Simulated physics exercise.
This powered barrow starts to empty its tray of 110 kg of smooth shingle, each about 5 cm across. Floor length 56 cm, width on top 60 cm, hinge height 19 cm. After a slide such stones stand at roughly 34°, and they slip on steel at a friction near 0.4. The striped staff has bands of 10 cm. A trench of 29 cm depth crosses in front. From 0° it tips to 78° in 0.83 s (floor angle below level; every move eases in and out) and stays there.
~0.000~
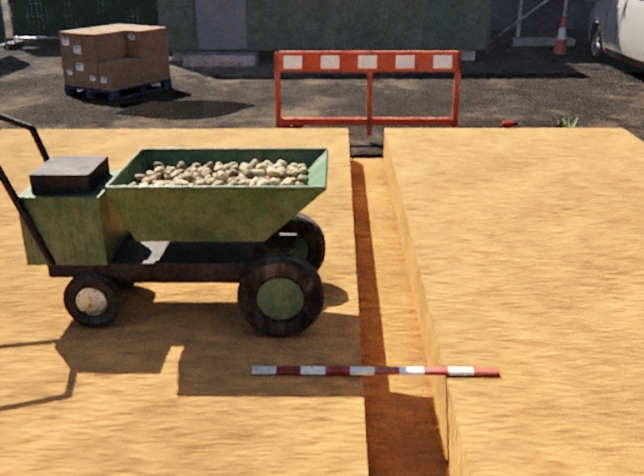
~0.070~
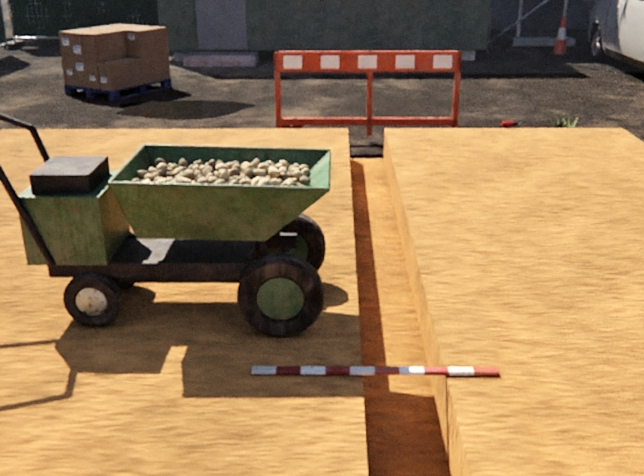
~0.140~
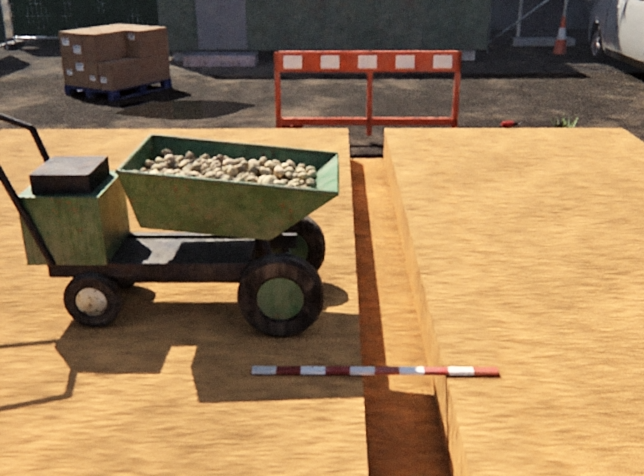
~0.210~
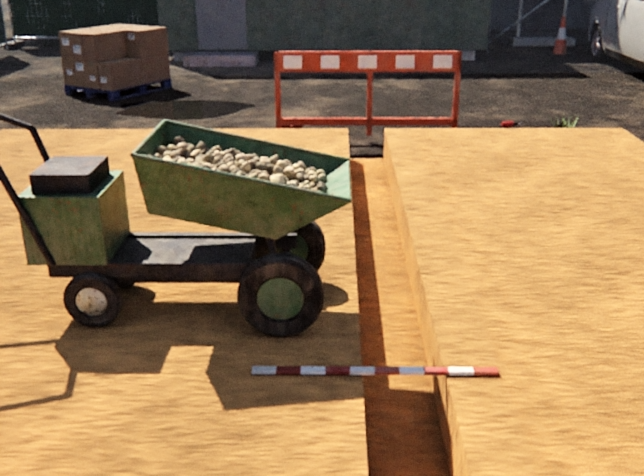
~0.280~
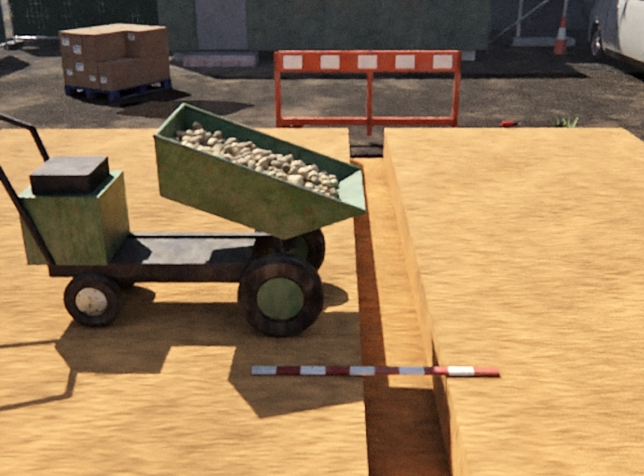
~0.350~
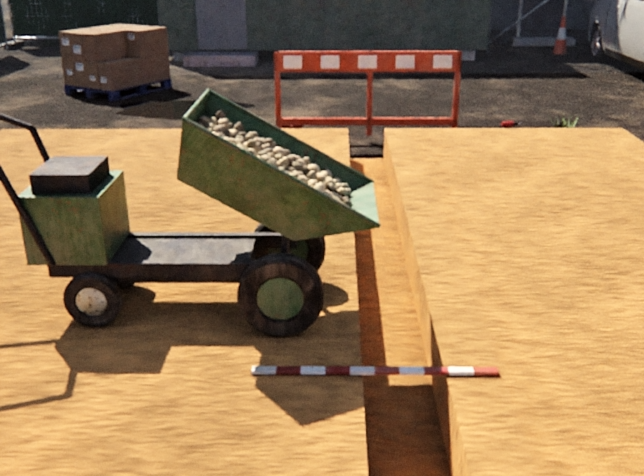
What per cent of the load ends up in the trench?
Some 39 per cent of it.
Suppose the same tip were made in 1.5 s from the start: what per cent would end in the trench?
In that case some 40 per cent.
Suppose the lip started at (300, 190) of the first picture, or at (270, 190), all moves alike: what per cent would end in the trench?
First some 70, then 95 per cent.
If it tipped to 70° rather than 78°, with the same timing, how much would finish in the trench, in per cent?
It would be near 25 per cent.
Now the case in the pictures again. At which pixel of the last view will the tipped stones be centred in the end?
Their middle is at about (466, 303).
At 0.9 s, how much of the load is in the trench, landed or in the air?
Some 25 per cent.
After 0.6 s the floor is at 66°; 100 % in the tray; the foremost stones are at (406, 267).
After 0.9 s the floor is at 78°; 37 % in the tray, 23 % in the trench, 40 % past the trench; the foremost stones are at (517, 313).
After 1.3 s the floor is at 78°; 0 % in the tray, 39 % in the trench, 61 % past the trench; the foremost stones are at (642, 294).
After 3.2 s the floor is at 78°; 0 % in the tray, 39 % in the trench, 61 % past the trench; the foremost stones are past the picture's edge.
